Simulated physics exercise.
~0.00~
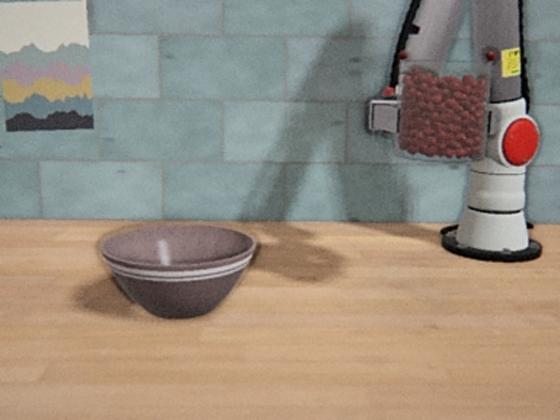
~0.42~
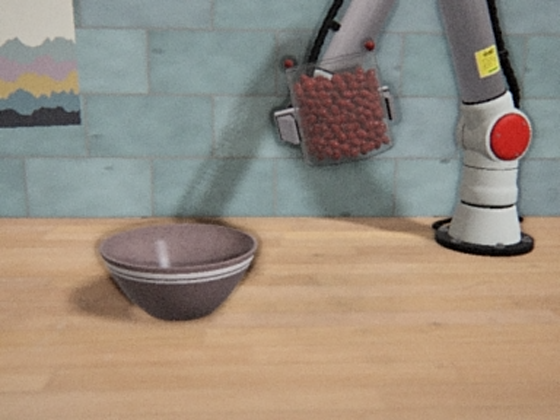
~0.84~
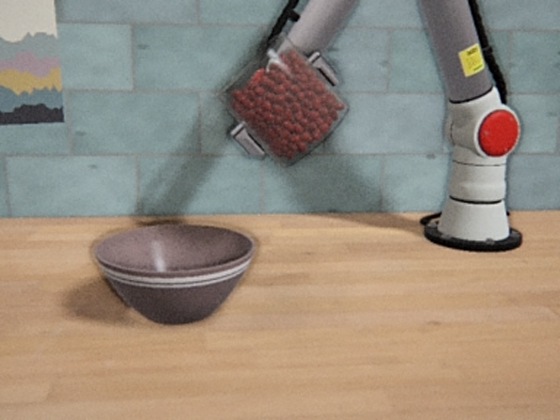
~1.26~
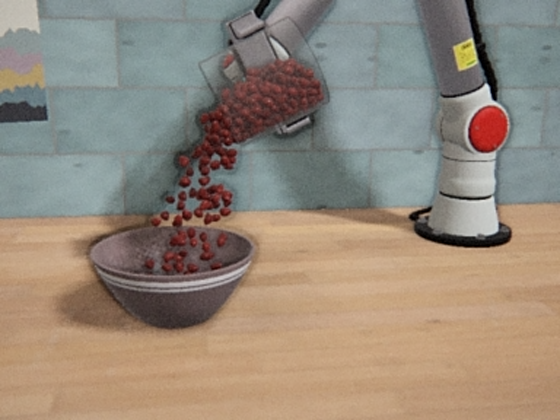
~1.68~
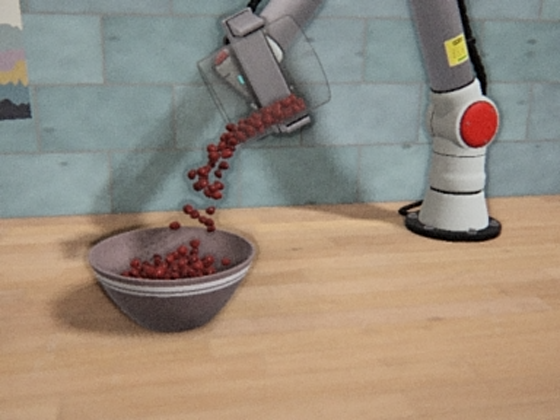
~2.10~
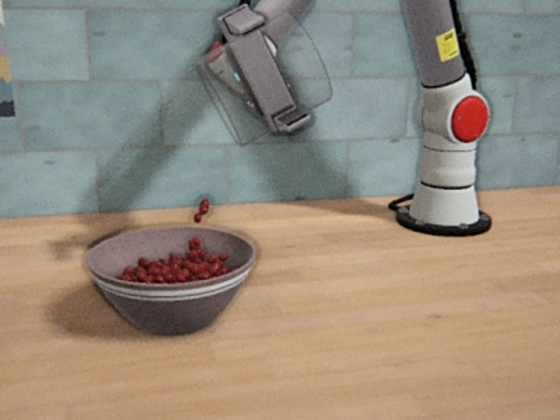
A robot arm, grey and white with a red round cap, stands at the right of a pale wooden table before a blue-green tiled wall, seen from the front as the view drifts slightly. Its gripper holds a clear cup full of dark red beans, and a purplish-grey bowl with pale stripes sits at the left. The arm carries the cup left, tilting it towards the bowl. The cup tips past its side, and beans stream over the rim into the bowl. The flow thins to a last few falling beans, leaving the cup looking empty above a heap in the bowl.
